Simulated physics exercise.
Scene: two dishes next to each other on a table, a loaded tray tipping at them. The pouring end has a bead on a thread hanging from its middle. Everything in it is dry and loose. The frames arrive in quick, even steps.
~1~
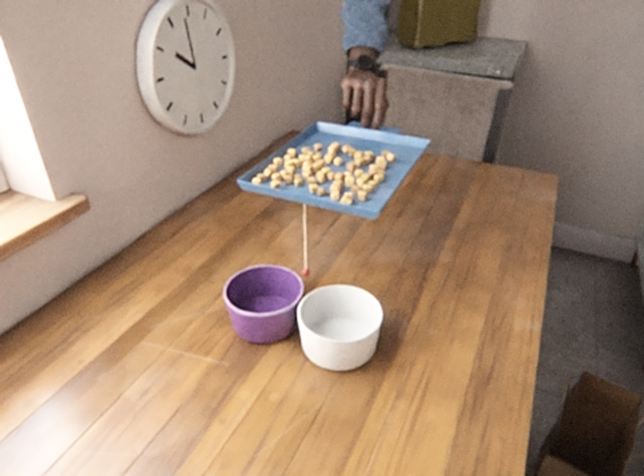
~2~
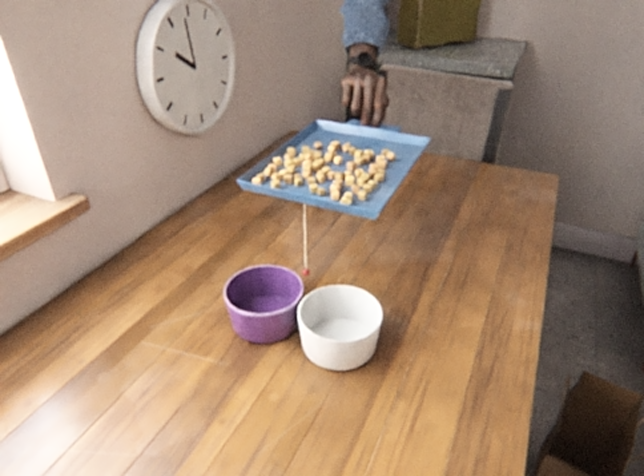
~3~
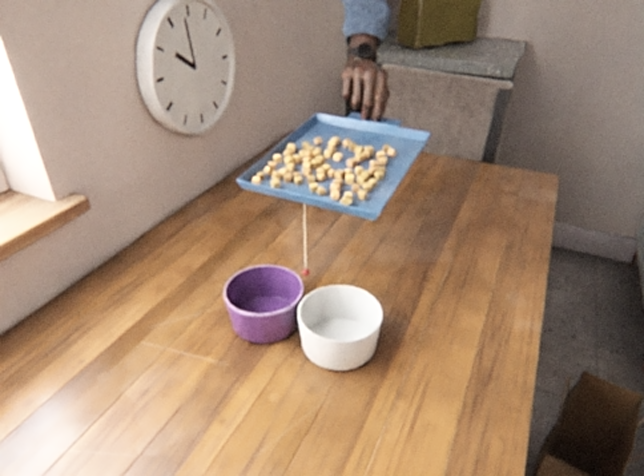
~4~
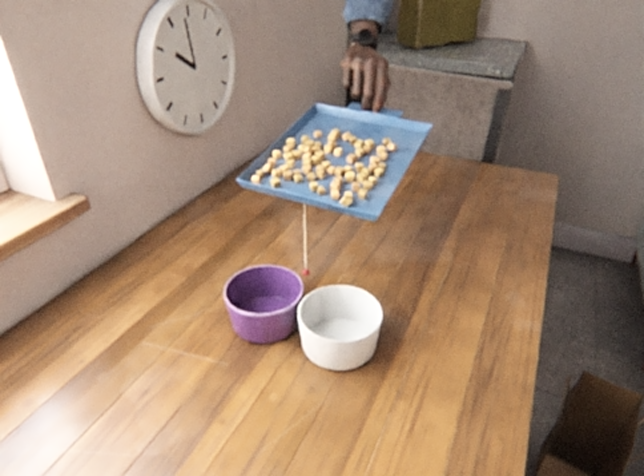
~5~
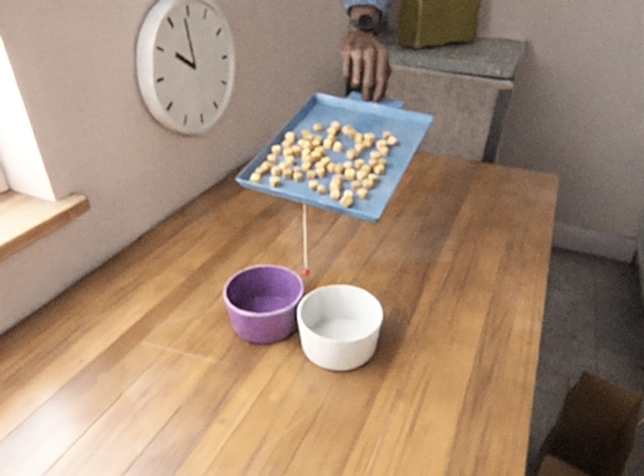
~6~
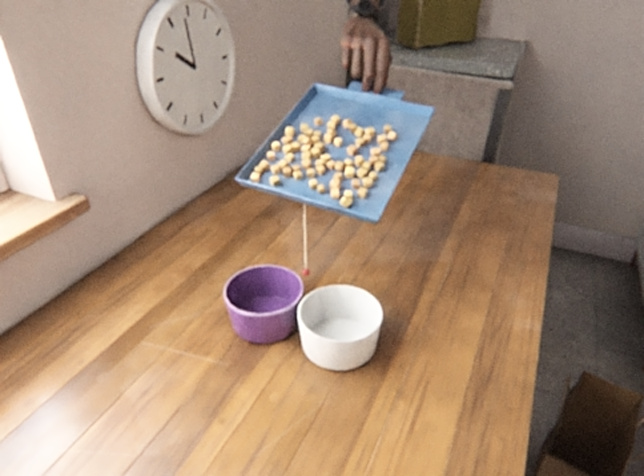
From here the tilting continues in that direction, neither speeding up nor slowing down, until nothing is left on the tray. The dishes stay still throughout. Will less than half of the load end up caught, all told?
No: The caught share tops half.
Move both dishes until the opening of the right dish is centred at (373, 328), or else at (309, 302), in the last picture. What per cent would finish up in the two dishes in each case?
Roughly 80 per cent, then roughly 60 per cent.
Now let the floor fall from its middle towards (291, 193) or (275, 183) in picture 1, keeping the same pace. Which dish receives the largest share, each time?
Okay, first try the left-side one, second try the left-side one.
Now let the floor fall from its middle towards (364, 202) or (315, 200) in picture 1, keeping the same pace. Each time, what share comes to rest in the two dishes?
First heading 50 %, second heading 80 %.
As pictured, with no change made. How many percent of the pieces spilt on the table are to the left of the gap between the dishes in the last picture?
70 per cent, about.
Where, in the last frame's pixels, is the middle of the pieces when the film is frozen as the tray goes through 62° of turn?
Centre estimate: (324, 187).
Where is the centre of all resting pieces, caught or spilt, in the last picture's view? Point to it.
Close to (323, 339) in the last picture.
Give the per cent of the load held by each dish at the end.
Roughly 20 in a hundred end in the left dish and roughly 60 in a hundred in the right dish.
Just after the last frame, tray tipped steeply; almost all on the tray; just a few in the air.
A moment on, tray tipped past a quarter turn; almost all on the tray; about a tenth in the right dish; just a few in the air.
Further on, tray tipped past a quarter turn; roughly half in the right dish; roughly a quarter in the left dish; roughly a quarter outside both.
When it is over, tray tipped past a quarter turn; roughly half in the right dish; roughly a quarter in the left dish; roughly a quarter outside both.
